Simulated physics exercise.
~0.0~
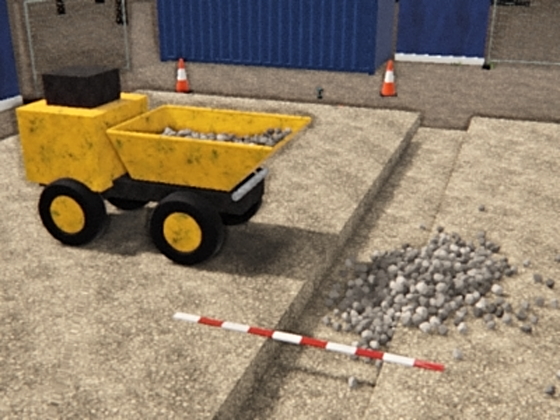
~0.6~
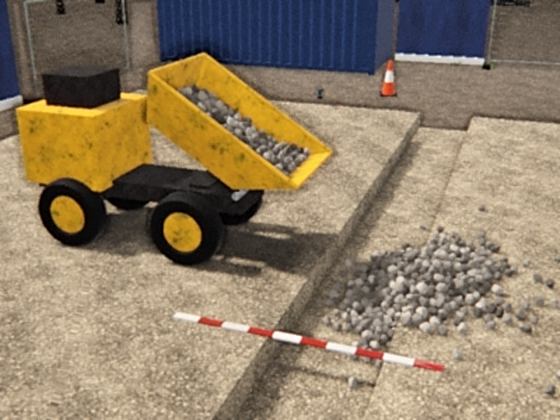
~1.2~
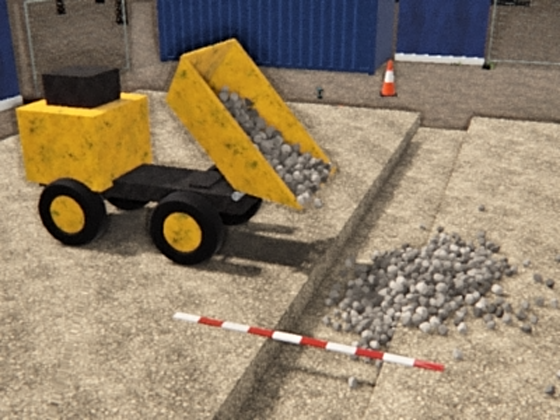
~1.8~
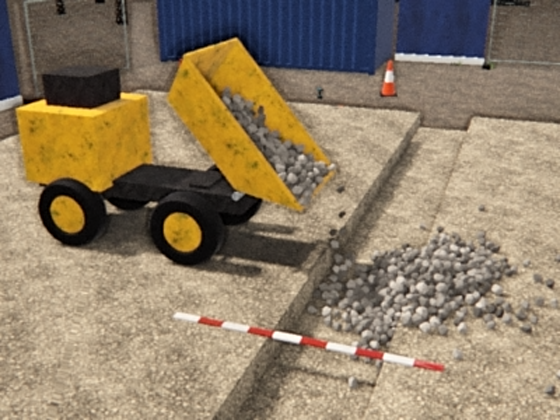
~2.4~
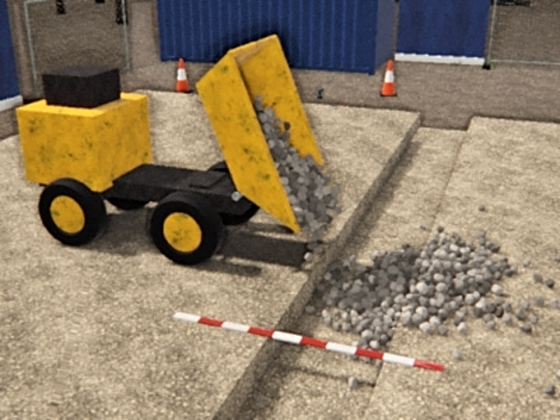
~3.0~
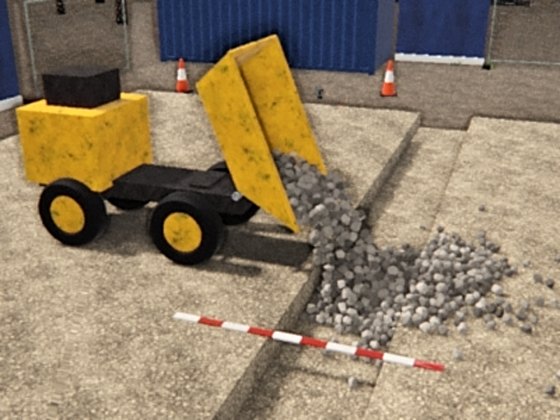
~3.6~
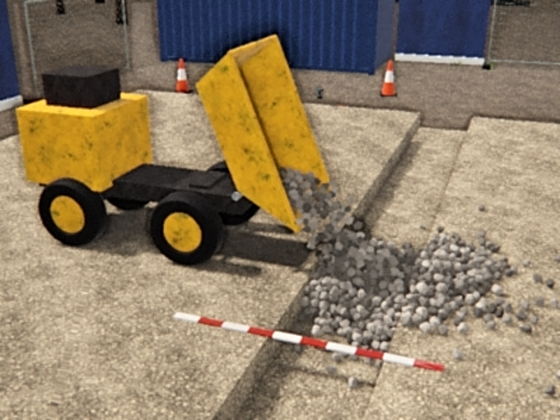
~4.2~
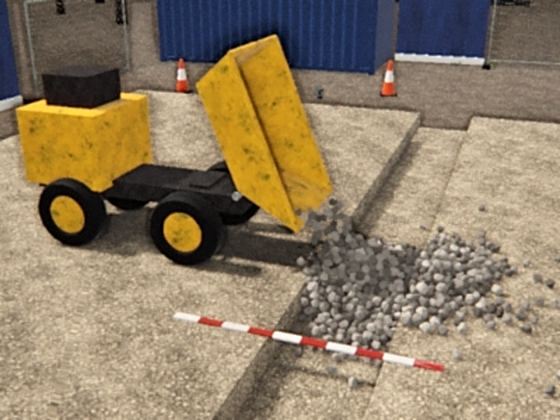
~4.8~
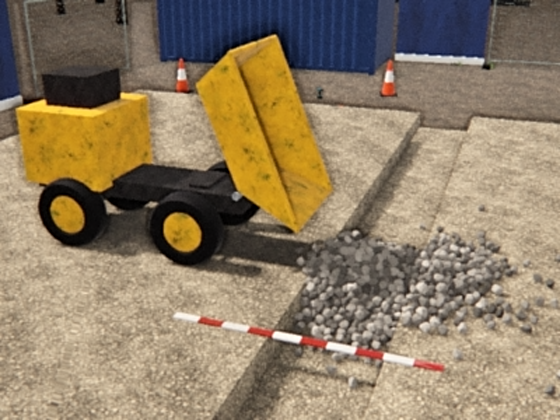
In a paved yard with blue containers and traffic cones behind, a yellow site dumper raises its skip steeply in stages, and grey stones slide out to the right into a shallow trench beside an earlier pile, leaving the skip tilted and empty above the enlarged heap.
